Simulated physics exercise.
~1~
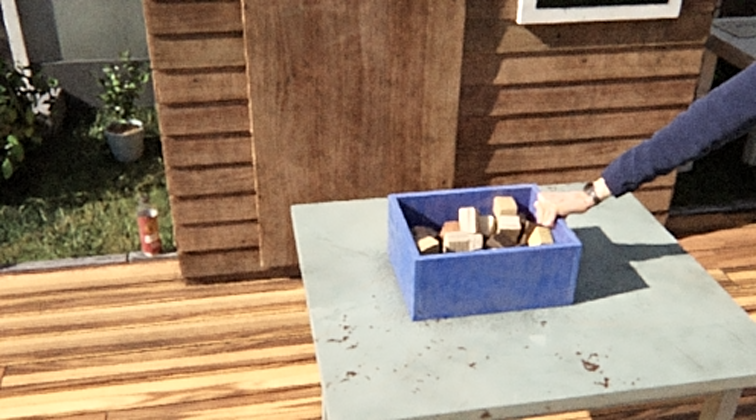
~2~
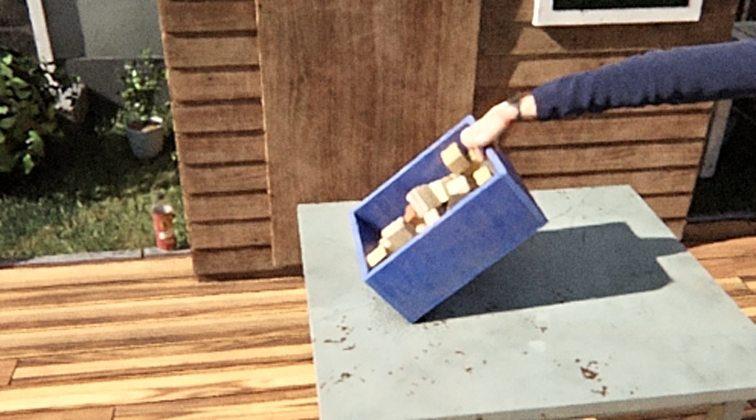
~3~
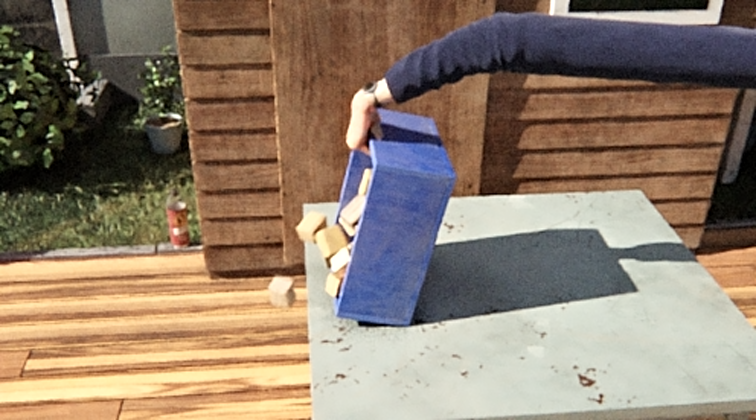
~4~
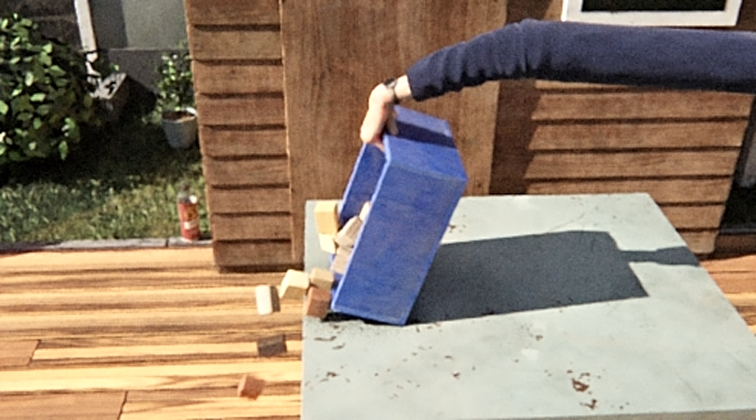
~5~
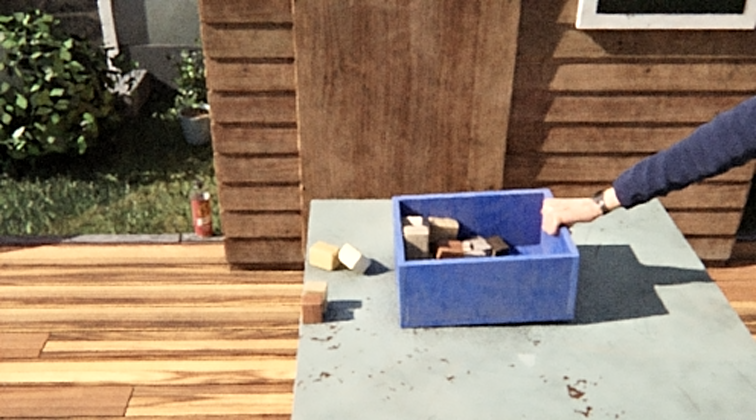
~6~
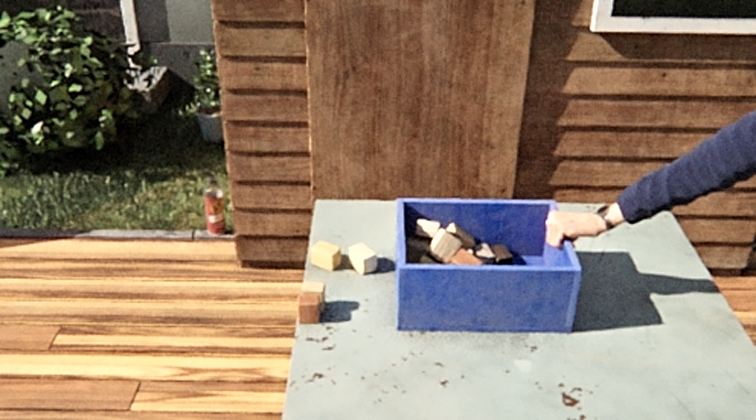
A blue box of wooden blocks is tipped left by a hand, spills some, and is set flat.
